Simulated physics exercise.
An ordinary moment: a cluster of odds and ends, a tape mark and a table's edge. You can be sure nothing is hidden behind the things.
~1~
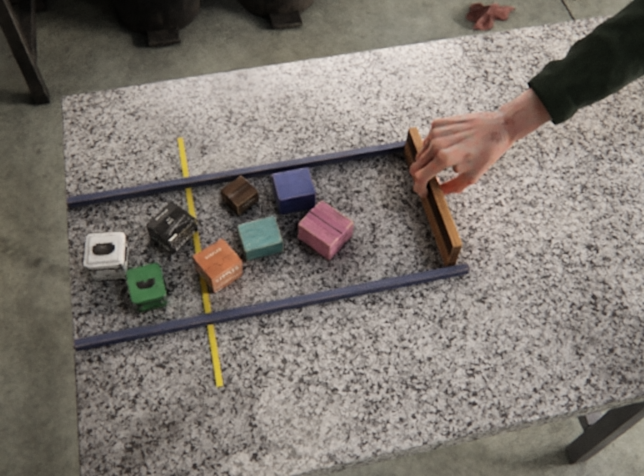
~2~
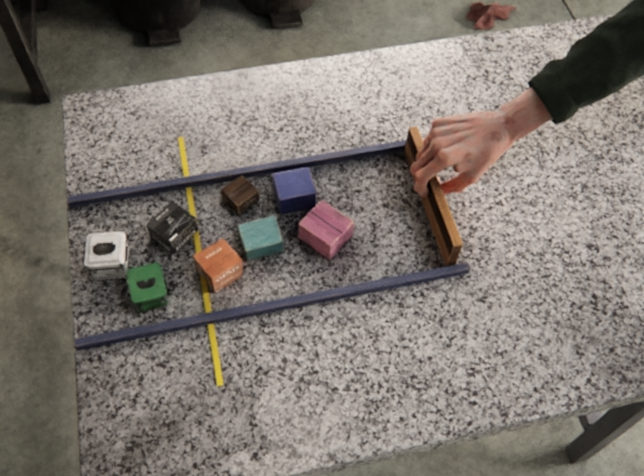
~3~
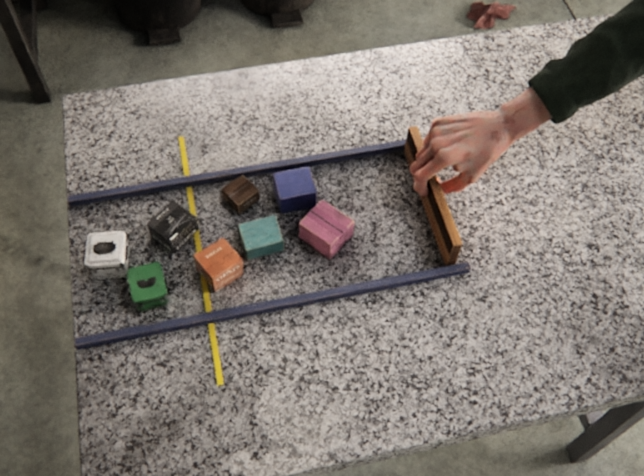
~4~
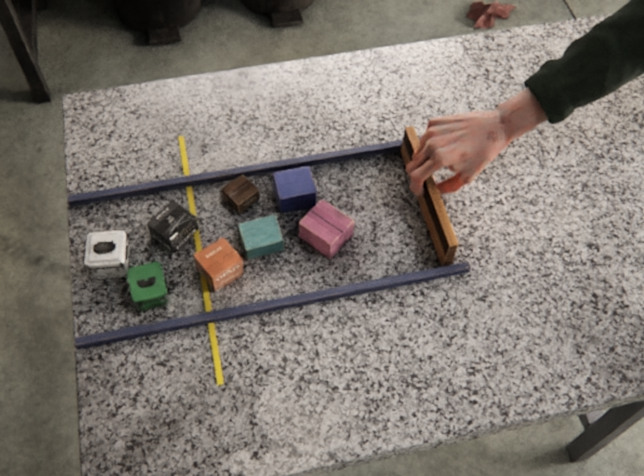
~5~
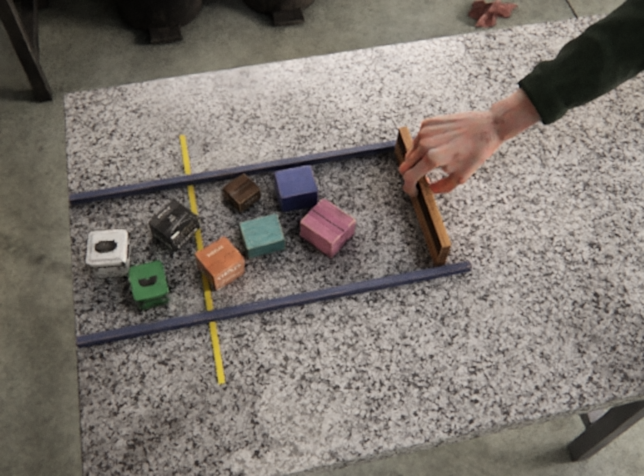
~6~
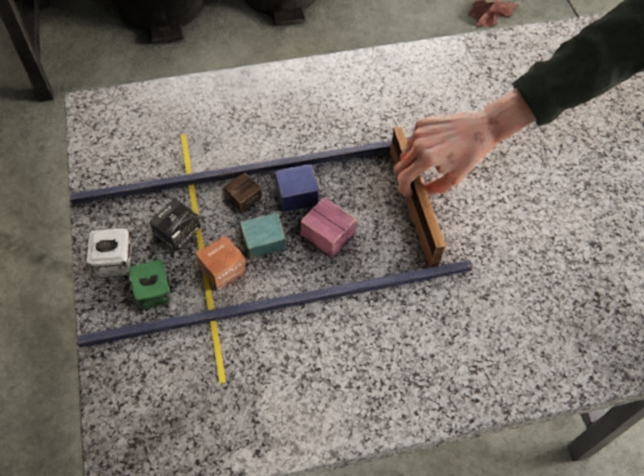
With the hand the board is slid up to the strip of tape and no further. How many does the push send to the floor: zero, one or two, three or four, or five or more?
Drops: No drops.
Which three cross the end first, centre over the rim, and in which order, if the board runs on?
In order: The white case, then the black box, then the turquoise block.
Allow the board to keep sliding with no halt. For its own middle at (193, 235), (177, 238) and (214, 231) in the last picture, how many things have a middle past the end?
Counts: 0, 0, 0.
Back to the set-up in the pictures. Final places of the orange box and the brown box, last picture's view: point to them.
Listed in order, first is (188, 280) and the other is (141, 202).
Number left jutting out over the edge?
I count 0 overhanging.
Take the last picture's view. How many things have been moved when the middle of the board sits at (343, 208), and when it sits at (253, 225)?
1 at one spot and 6 at the other.
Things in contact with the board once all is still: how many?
It's 3 of them.
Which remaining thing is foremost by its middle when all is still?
The white case.
Early on, none off yet; white case at rest near (111, 253); green case at rest near (151, 285); black box at rest near (176, 224).
A while later, none off yet; white case at rest near (111, 253); green case at rest near (151, 285); black box travelled about its own width near (149, 220).
Finally, the number that fall off is zero.
